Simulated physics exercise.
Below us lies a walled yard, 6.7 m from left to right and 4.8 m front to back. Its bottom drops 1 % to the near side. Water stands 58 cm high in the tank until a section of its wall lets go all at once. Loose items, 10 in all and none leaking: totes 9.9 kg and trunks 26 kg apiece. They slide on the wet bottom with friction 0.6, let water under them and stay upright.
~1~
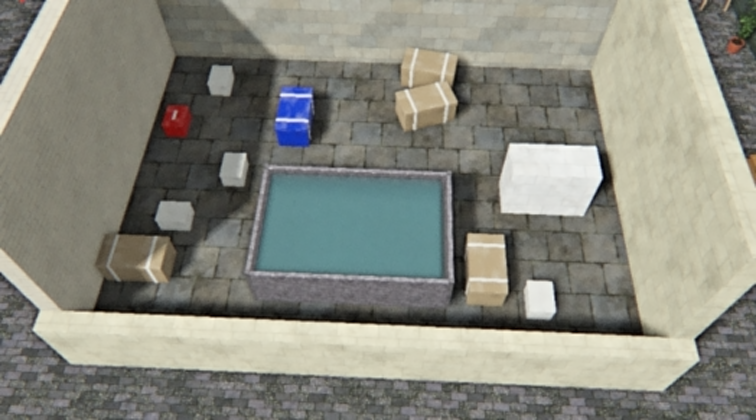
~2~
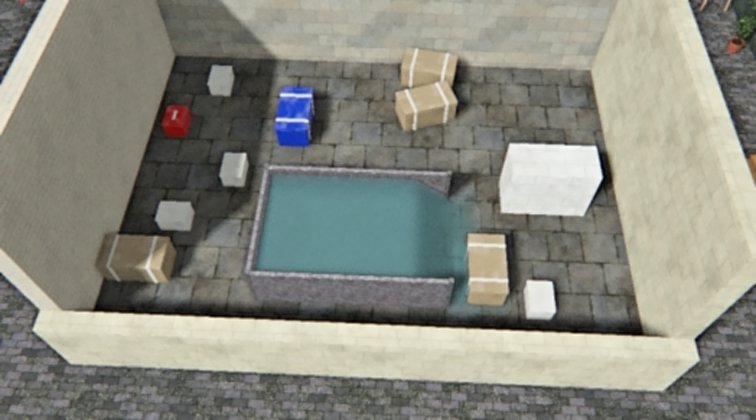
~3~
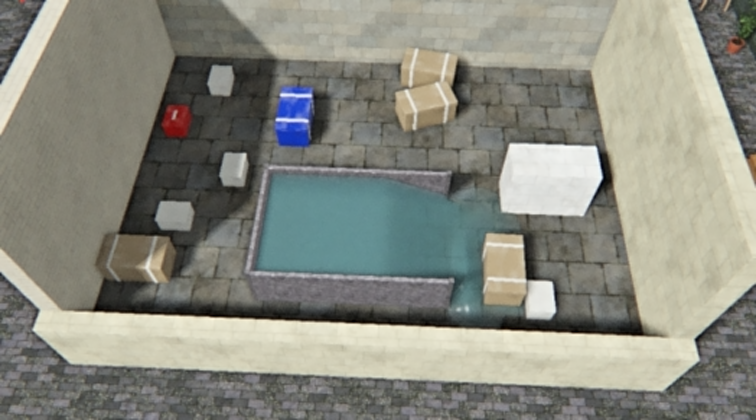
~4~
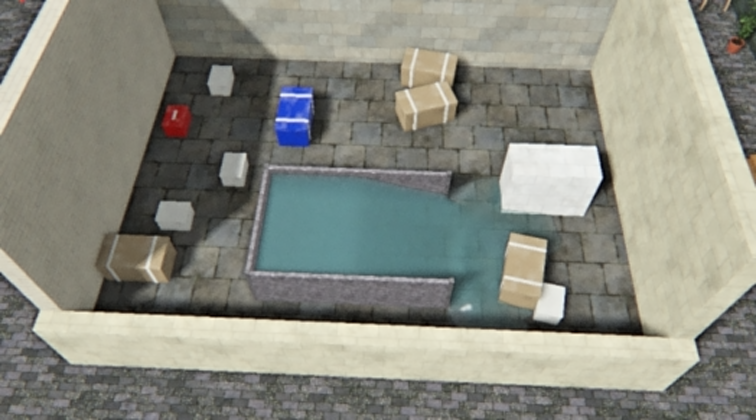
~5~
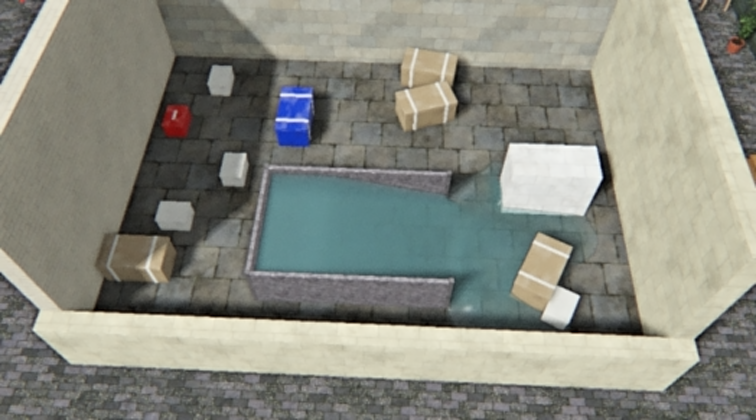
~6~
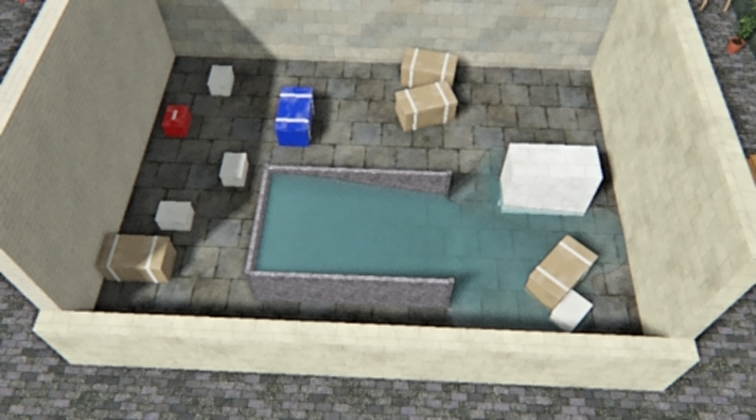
A walled yard paved in grey stone is seen from a high, fixed view. A stone-rimmed pool of teal water sits in the middle, with red, blue and white boxes to its left, brown ones around it and a large white block at right. The pool's right side opens and water spreads rightward across the paving, pushing a brown box into a small white one, both sliding right and turning.
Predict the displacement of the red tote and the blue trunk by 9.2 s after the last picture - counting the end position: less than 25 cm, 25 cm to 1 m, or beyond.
Red tote stays put, blue trunk stays put.
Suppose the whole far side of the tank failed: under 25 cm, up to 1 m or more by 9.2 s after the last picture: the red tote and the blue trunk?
Then the red tote ends far away, the blue trunk travels far.
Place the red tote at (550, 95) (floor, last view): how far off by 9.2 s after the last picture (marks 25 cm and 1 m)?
It travels far.
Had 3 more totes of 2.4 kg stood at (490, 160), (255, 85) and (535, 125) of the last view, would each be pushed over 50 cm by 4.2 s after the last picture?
In that order: Over, less, over.
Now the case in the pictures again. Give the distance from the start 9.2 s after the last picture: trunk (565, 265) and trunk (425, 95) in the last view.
In turn: 60 cm, 200 cm.
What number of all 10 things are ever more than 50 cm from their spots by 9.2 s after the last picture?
I count 4.
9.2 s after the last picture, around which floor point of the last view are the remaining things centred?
Around (292, 173).
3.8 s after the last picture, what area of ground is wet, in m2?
Some 21 m2.
Then, 1.2 s after the last picture the red tote is near (175, 115), 0.0 m from its start, aground; the blue trunk is near (294, 107), 0.0 m from its start, aground; 2 afloat.
Then, 3.8 s after the last picture the red tote is near (175, 115), 0.0 m from its start, aground; the blue trunk is near (294, 107), 0.0 m from its start, aground; 2 afloat.
Then, 6.2 s after the last picture the red tote is near (175, 115), 0.0 m from its start, aground; the blue trunk is near (294, 107), 0.0 m from its start, aground; 1 afloat.
Then, 9.2 s after the last picture the red tote is near (175, 115), 0.0 m from its start, aground; the blue trunk is near (294, 107), 0.0 m from its start, aground; 2 afloat.
